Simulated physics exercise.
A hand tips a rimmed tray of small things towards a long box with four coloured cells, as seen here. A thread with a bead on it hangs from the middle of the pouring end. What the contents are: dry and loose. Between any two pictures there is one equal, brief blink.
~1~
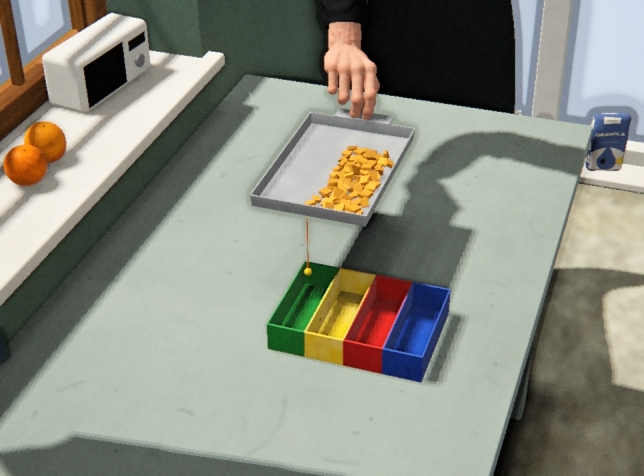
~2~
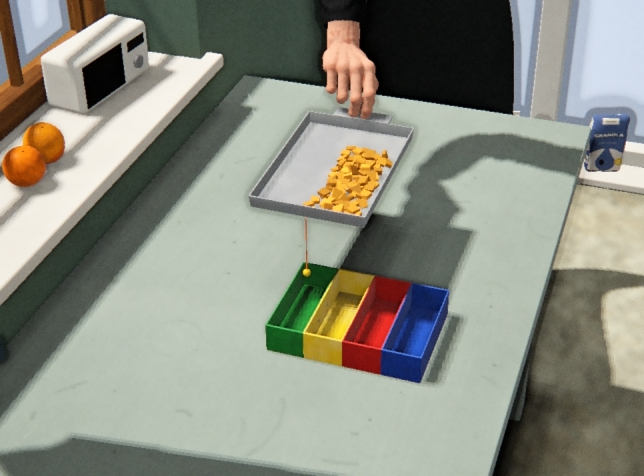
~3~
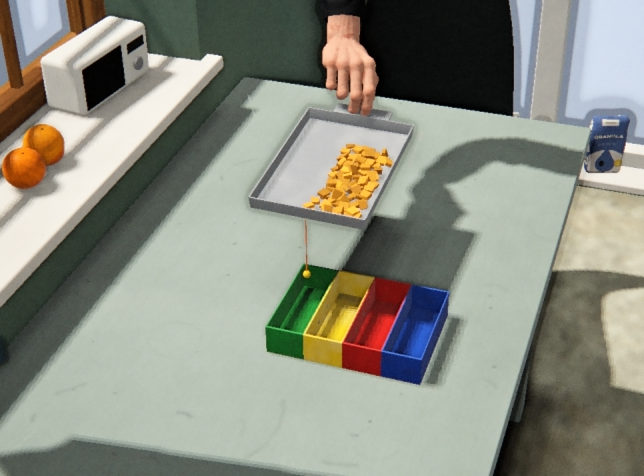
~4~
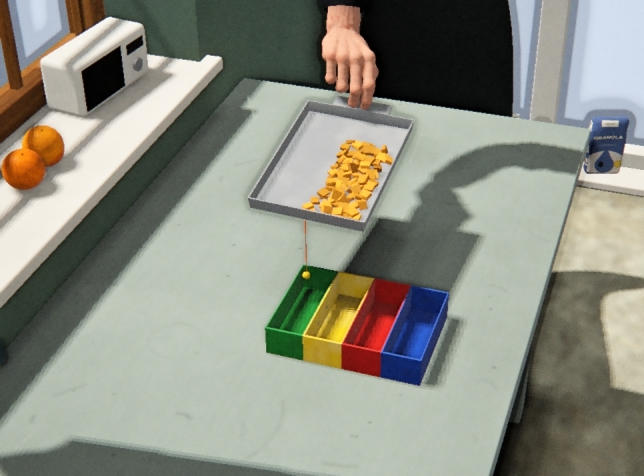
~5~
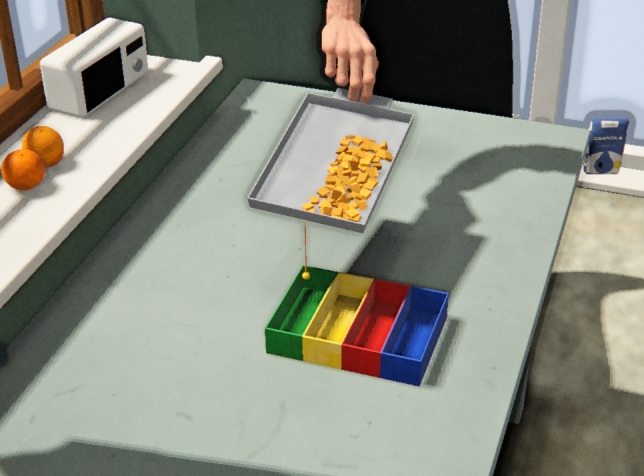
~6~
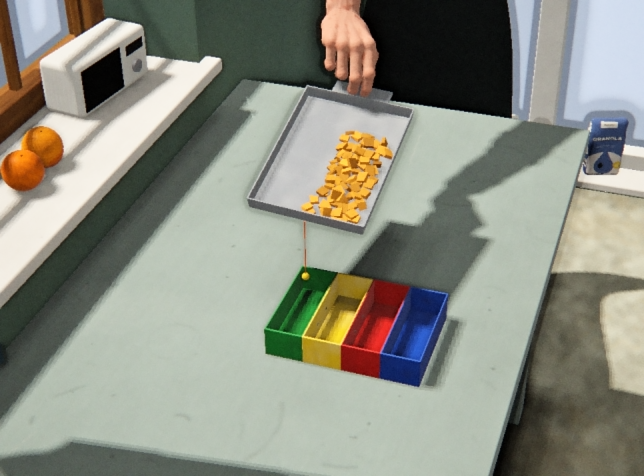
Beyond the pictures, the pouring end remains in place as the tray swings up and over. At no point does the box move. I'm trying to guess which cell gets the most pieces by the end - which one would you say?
I would say the yellow one.
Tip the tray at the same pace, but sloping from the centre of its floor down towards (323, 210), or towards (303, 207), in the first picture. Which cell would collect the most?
Try 1 - the yellow cell. Try 2 - that green cell.
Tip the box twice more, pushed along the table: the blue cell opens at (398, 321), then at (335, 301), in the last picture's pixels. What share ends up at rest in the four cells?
First 100 %, then 50 %.
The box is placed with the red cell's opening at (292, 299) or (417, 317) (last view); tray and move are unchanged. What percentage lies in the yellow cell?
You'd end up with around 0 per cent and then around 30 per cent.
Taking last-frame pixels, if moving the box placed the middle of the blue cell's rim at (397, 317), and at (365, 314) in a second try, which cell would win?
The first time it is that red cell, and the second time it is the cell in blue.
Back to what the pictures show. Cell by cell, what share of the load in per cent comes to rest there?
Green cell: Around 10 percent; yellow cell: Around 70 percent; red cell: Around 20 percent; blue cell: Around 0 percent.
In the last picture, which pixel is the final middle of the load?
Close to (344, 326) in the last picture.
Shortly afterwards, tray tipped steeply; the whole lot on the tray.
Next, tray tipped right over; near half on the tray; near a quarter in the yellow cell; a little in the red cell; only a few in the green cell; only a few falling or outside the box.
Some moments later, tray tipped past a quarter turn; near two thirds in the yellow cell; near a quarter in the red cell; a little in the green cell.
In the end, tray tipped past a quarter turn; near two thirds in the yellow cell; near a quarter in the red cell; a little in the green cell; none at all in the blue cell.
